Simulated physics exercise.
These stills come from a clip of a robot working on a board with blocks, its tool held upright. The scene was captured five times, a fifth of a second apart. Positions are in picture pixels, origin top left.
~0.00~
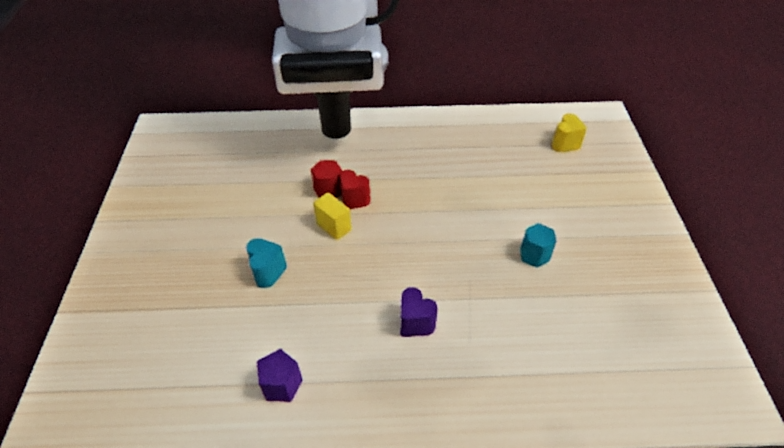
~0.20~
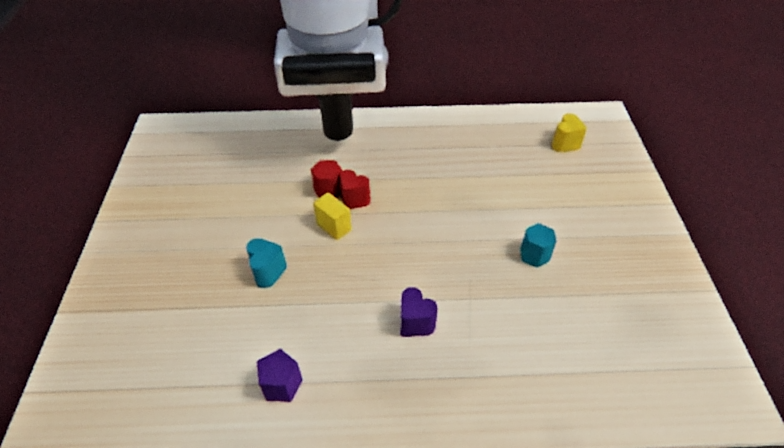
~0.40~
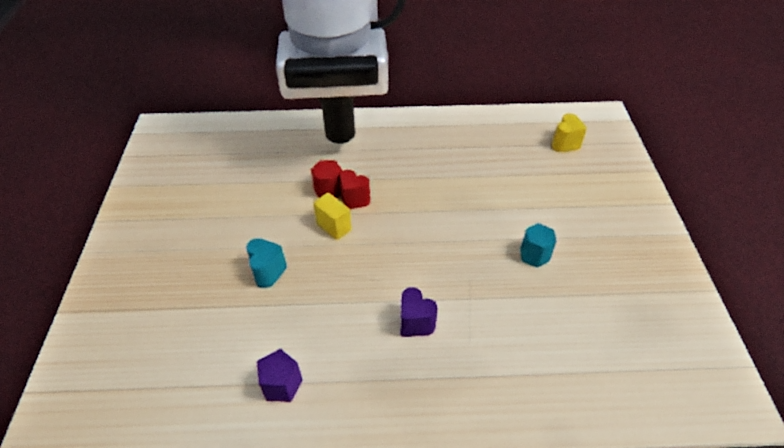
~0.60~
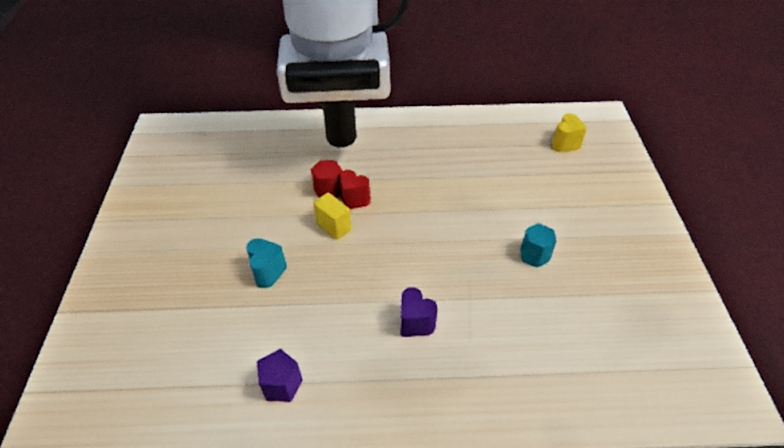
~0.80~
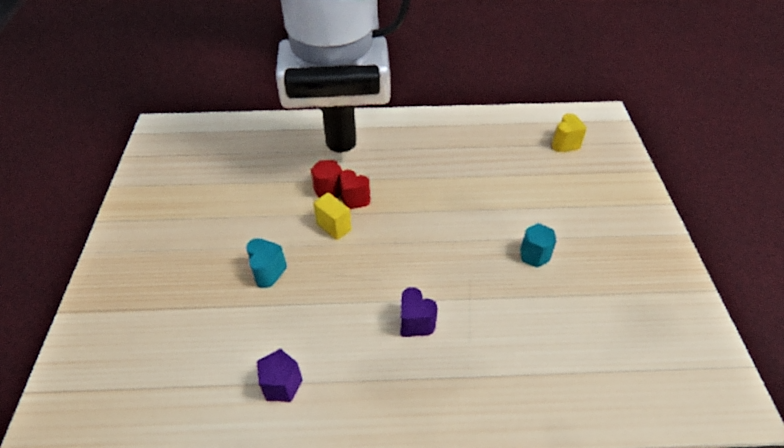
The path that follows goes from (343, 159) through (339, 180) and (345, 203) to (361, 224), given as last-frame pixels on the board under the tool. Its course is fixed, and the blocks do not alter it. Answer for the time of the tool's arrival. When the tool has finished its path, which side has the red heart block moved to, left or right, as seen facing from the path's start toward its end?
Taking start-to-end as forward, the block's sideways shift goes to the left.
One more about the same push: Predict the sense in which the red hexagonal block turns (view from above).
Clockwise, looking down.
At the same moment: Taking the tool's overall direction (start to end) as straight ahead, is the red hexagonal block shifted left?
Short answer: No.
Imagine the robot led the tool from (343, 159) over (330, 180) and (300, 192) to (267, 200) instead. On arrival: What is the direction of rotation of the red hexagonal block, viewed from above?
The answer is counter-clockwise.
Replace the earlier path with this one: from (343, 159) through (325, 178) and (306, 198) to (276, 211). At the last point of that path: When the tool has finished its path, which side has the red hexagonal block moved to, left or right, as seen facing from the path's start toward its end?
Facing from start to end, it shifts left.
On the path given first. One third of the way, tool (337, 165); red hexagonal block (321, 179), turned 20° clockwise.
Two thirds of the way, tool (343, 188); red hexagonal block (313, 193), turned 60° clockwise; yellow oblong block (329, 214), turned 30° anticlockwise; red heart block (368, 195), turned 55° anticlockwise.
At the end, tool (360, 209); red hexagonal block (314, 193), turned 60° clockwise; yellow oblong block (330, 215), turned 20° anticlockwise; red heart block (386, 208), turned 105° anticlockwise.
